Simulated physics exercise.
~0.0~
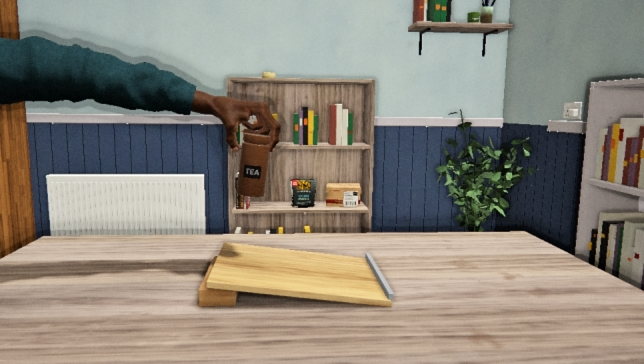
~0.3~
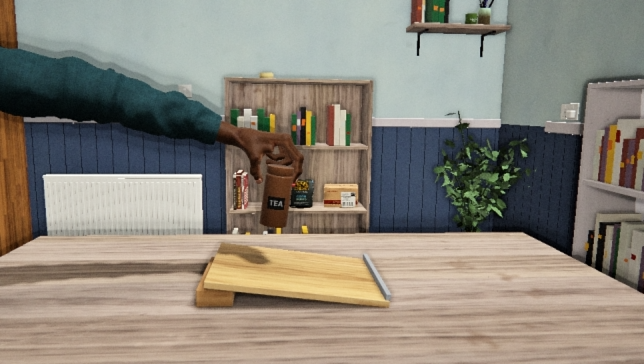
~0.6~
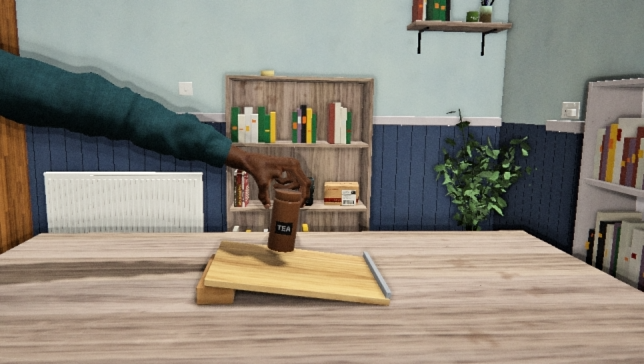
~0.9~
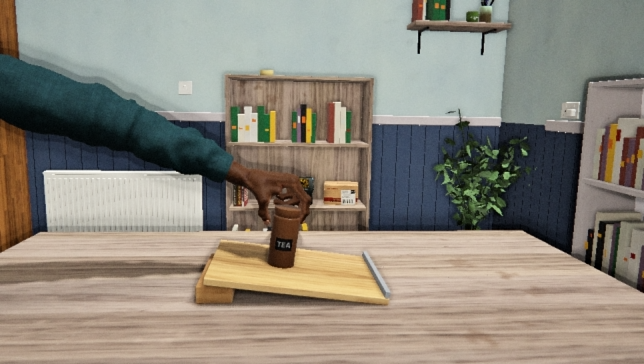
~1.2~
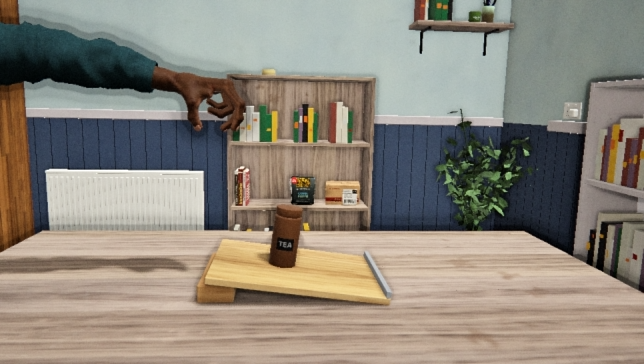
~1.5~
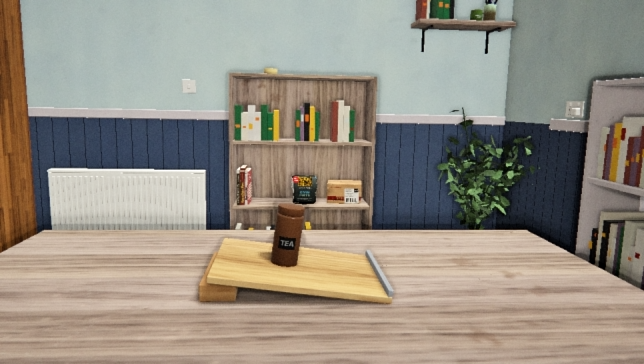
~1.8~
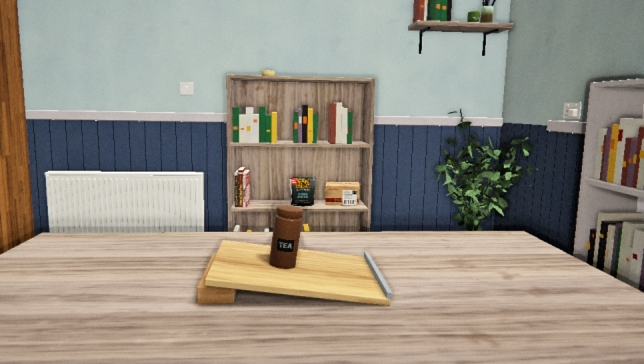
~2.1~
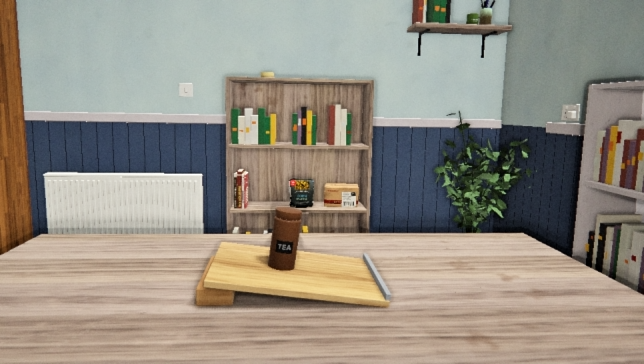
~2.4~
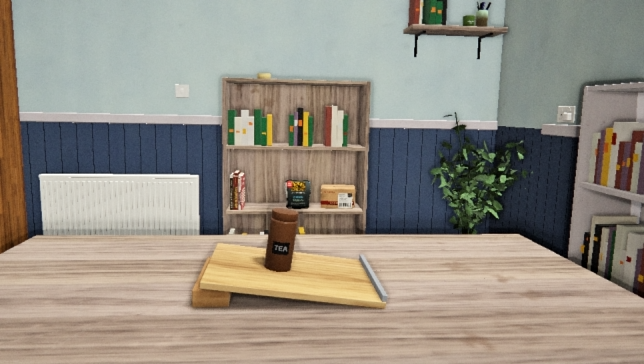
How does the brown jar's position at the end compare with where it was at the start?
At the start the brown jar is held up in the air by a hand, in front of the shelves. By the end it stands on the sloping board, lower and slightly farther right.
